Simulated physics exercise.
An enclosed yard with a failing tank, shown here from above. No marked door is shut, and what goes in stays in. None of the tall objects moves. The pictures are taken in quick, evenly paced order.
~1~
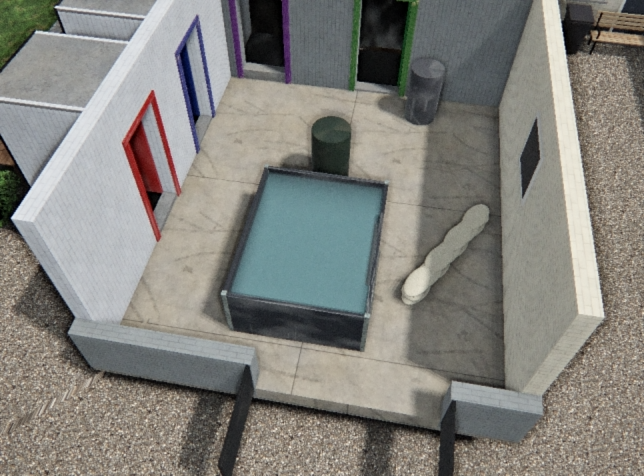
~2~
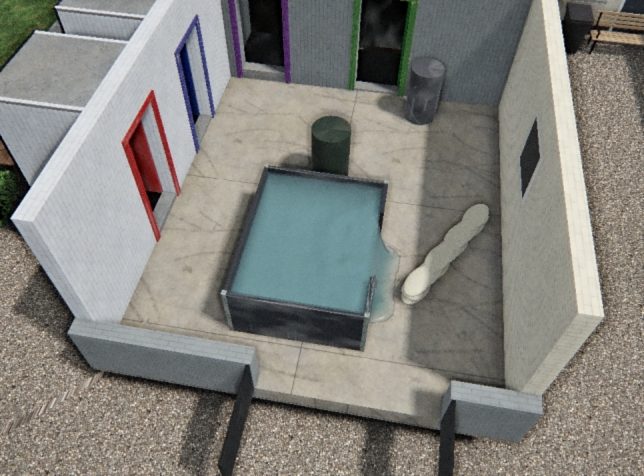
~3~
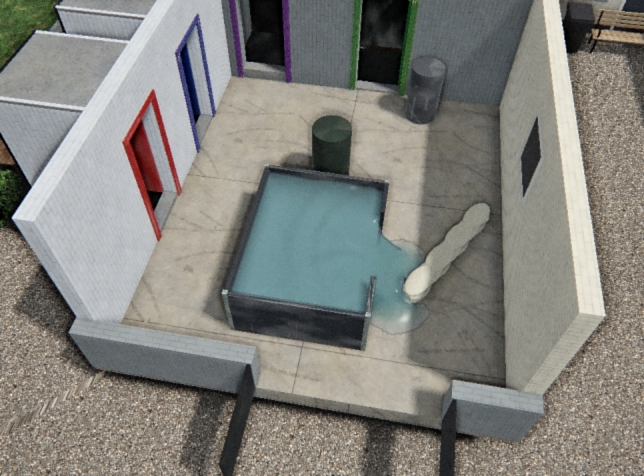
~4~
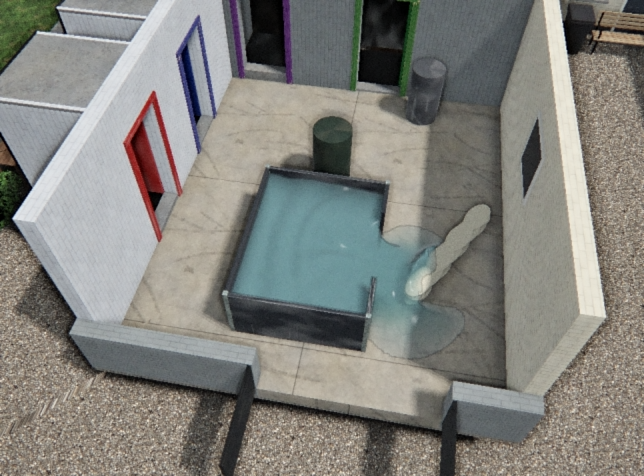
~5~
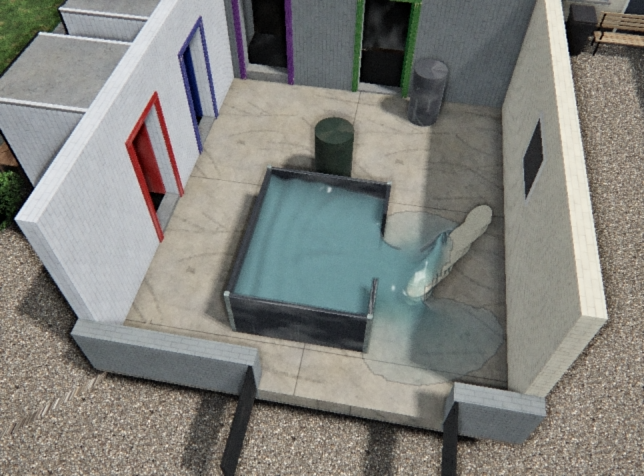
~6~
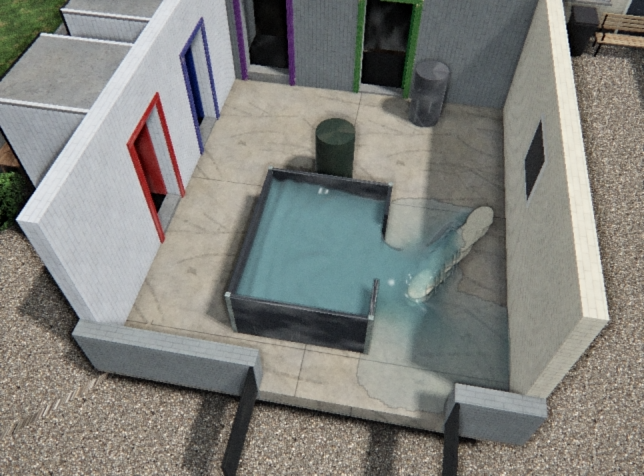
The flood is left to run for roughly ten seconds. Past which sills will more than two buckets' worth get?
My prediction: I expect the red door to see two buckets at most, I expect the green door to see over two buckets, I expect the purple door to see two buckets at most, I expect the blue door to see over two buckets.
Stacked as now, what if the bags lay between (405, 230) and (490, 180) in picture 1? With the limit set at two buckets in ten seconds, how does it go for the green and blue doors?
As I see it, the green door remains within the limit and the blue door remains within the limit.
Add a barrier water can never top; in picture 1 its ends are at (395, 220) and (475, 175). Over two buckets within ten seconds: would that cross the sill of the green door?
Green falls short.
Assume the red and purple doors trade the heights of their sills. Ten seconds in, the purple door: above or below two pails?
The purple door tops the limit.
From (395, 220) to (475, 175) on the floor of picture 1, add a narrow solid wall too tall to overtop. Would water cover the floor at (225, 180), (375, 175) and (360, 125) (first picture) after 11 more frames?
In order: Untouched, untouched, untouched.
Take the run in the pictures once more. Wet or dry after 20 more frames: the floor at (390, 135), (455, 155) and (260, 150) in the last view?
Result, as listed: Wetted / wetted / not wetted.
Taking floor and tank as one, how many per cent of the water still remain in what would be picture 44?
Some 82 parts in a hundred have not run off.
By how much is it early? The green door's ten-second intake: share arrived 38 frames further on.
Estimate: Roughly 70 %.
A moment on, water covers 30 % of the floor; the red door not reached, the green door not reached, the purple door not reached, the blue door not reached.
Next, water covers 45 % of the floor; the red door not reached, the green door wet at the sill, nothing in, the purple door not reached, the blue door not reached.
Then, water covers 50 % of the floor; the red door not reached, the green door over two buckets in, the purple door wet at the sill, nothing in, the blue door not reached.
Later, water covers 70 % of the floor; the red door wet at the sill, nothing in, the green door over two buckets in, the purple door wet at the sill, nothing in, the blue door under two buckets in.
In the end, water covers 95 % of the floor; the red door wet at the sill, nothing in, the green door over two buckets in, the purple door wet at the sill, nothing in, the blue door far over two buckets in.
